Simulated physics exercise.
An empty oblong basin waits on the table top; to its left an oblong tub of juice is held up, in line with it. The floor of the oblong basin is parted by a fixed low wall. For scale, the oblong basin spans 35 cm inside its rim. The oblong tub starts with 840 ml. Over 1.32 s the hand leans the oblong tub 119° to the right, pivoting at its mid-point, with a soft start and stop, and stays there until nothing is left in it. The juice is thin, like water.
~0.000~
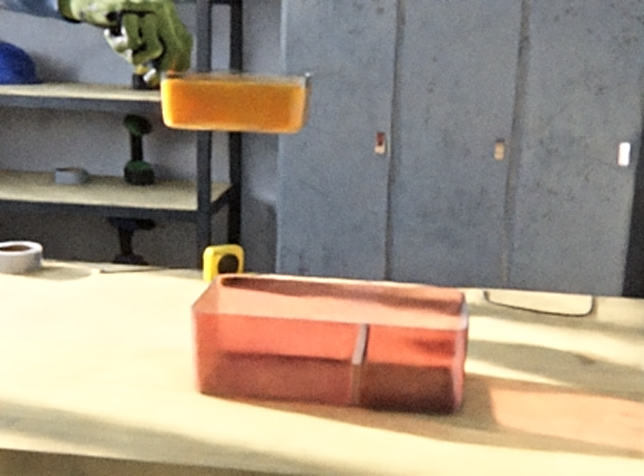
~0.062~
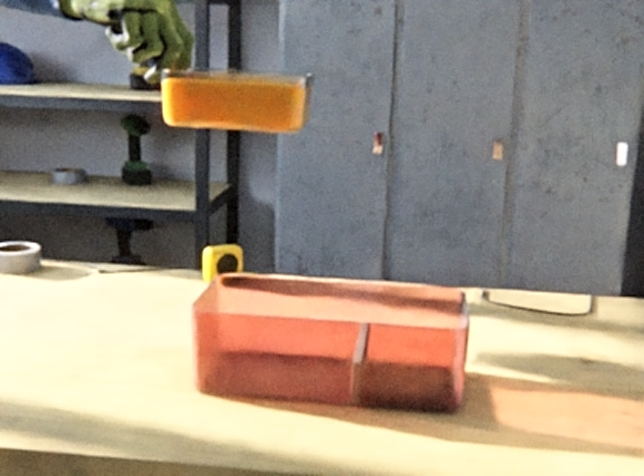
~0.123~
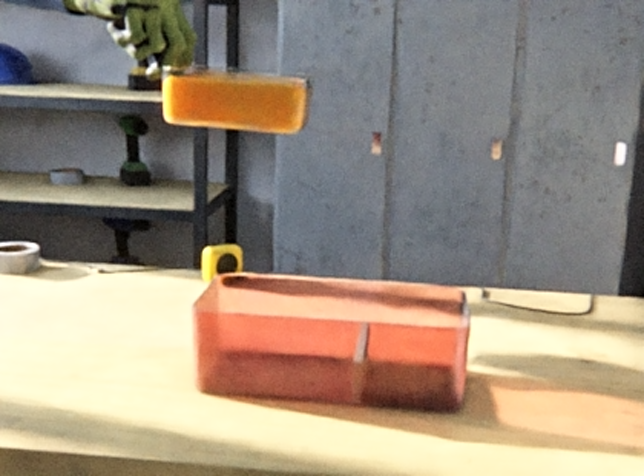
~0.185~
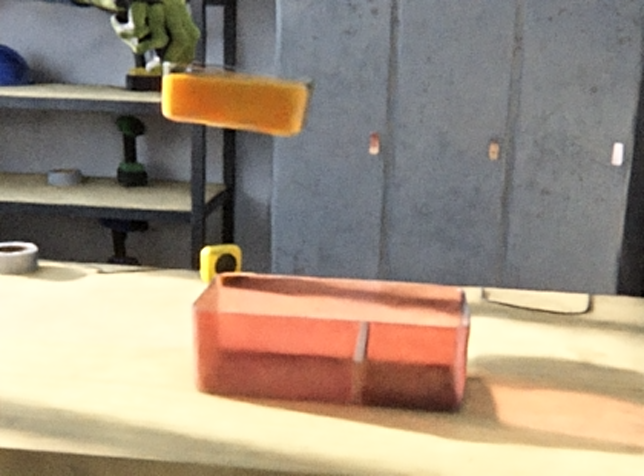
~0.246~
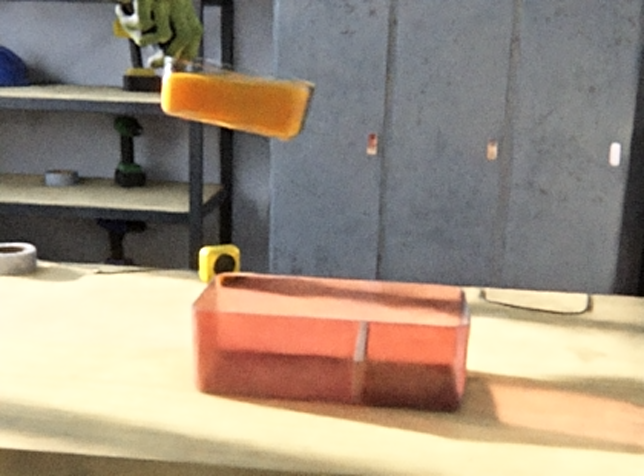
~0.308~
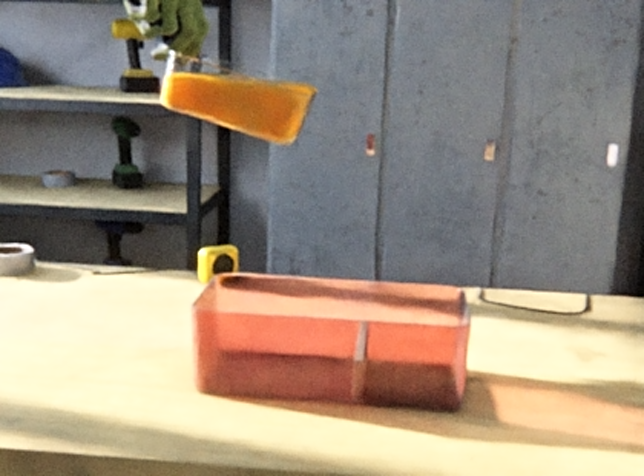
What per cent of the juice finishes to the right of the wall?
The far part has some 61 per cent.
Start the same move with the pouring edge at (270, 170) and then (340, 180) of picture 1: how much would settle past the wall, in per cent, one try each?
In turn about 0 and 75 per cent.
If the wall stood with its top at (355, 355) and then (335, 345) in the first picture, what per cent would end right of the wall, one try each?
First 60, then 70 per cent.
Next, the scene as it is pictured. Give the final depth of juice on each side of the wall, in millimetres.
Left about 8 mm, right about 26 mm.
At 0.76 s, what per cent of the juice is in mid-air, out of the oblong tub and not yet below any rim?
Near 56 in a hundred.
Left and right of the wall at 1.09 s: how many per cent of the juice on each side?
Near 22 on the left, 60 on the right.
After 0.76 s the tilt is 74° and 18 per cent is still to pour, 3 is left of the wall and 22 right of it.
After 1.09 s the tilt is 111° and 2 per cent is still to pour, 23 is left of the wall and 60 right of it.
After 1.44 s the tilt is 119° and 0 per cent is still to pour, 30 is left of the wall and 61 right of it.
After 1.82 s the tilt is 119° and 0 per cent is still to pour, 30 is left of the wall and 61 right of it.
In the end 30 per cent lies left of the wall, 61 right of it and 9 outside.
